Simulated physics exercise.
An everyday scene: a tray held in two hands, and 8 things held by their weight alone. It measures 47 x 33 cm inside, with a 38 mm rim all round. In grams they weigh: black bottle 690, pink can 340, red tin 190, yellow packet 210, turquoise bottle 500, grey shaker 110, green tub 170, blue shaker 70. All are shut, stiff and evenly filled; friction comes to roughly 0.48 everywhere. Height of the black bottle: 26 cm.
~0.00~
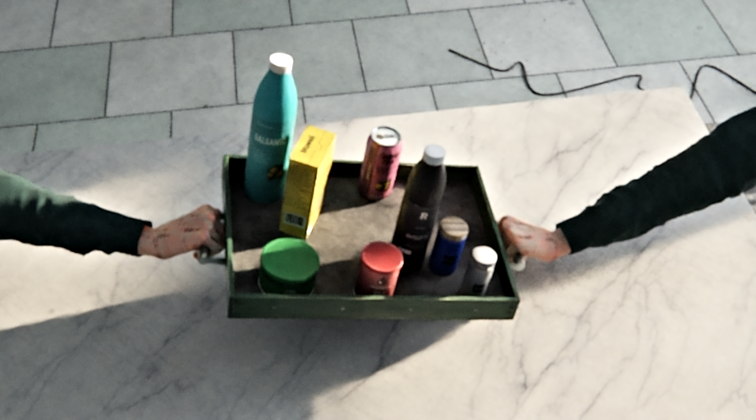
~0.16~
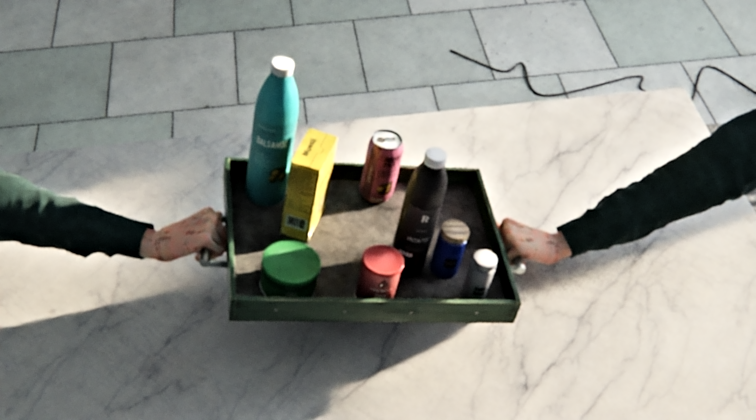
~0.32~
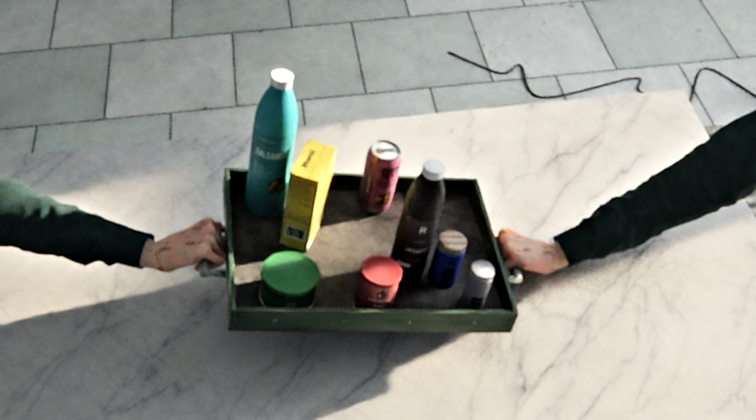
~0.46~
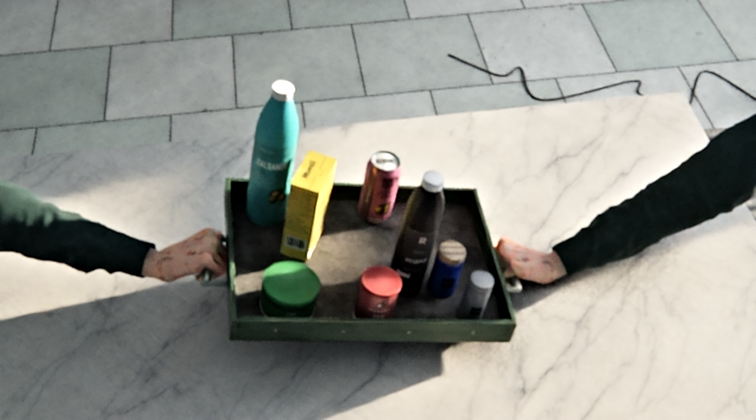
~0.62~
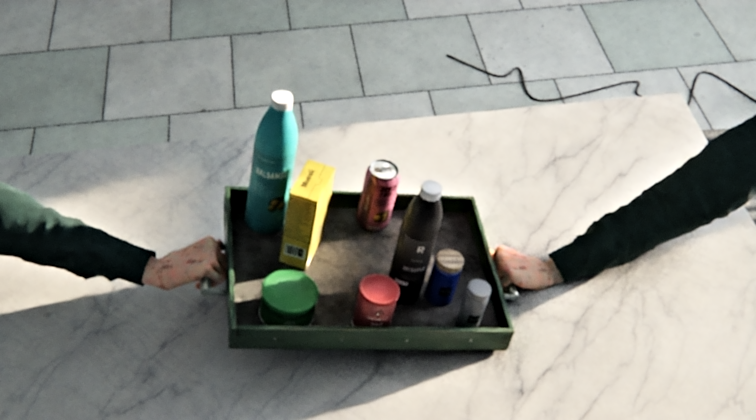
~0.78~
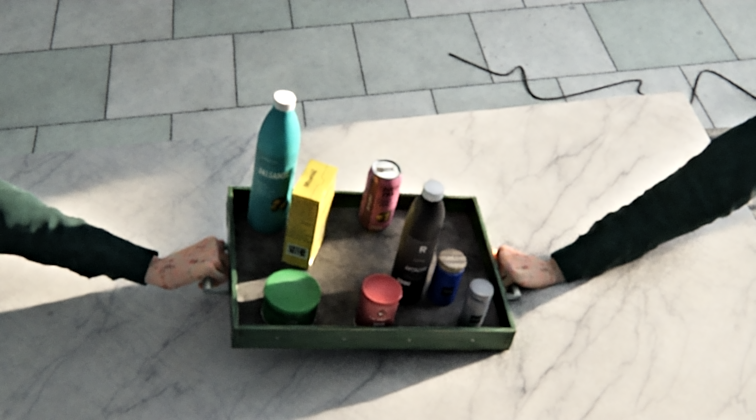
A dark green tray is held by two hands over a pale marble table beside grey paving, seen from above. A turquoise bottle and yellow packet stand at left, a pink can behind, a black bottle and blue and grey shakers at right, and a green tub and red tin in front. The hands lower the tray slightly, its right edge meeting the table, while the items barely shift and the camera stays still.
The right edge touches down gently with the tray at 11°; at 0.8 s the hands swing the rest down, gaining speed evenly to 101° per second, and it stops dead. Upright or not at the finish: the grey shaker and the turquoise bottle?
The grey shaker keeps standing; the turquoise bottle topples.
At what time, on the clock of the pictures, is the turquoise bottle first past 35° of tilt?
At about 1.5 s.
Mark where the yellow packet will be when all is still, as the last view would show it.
At about (298, 242).
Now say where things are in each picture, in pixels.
In the first frame, right edge 7 cm above the table; grey shaker (478, 276); turquoise bottle (272, 129).
In the second frame, right edge 6 cm above the table; red tin (379, 278); yellow packet (309, 186).
In the third frame, right edge 4 cm above the table; green tub (289, 284); blue shaker (447, 260).
In the fourth frame, right edge 2 cm above the table; black bottle (418, 233); pink can (380, 188).
In the fifth frame, right edge on the table, tray at 11°; red tin (375, 306); yellow packet (307, 215).
In the sixth frame, right edge on the table, tray at 11°; grey shaker (475, 307); turquoise bottle (275, 162).
Around 1.28 s, tray flat on the table; turquoise bottle tipped 16° against what carries it near (236, 199); black bottle tipped 10° against what carries it.
Around 1.98 s, tray flat on the table; turquoise bottle now off the tray; black bottle tipped 4° against what carries it.
Finally (3.2 s), off the tray and tipped over, turquoise bottle; the other 7 still in place (within 5 cm). In the last view, grey shaker near (467, 312).
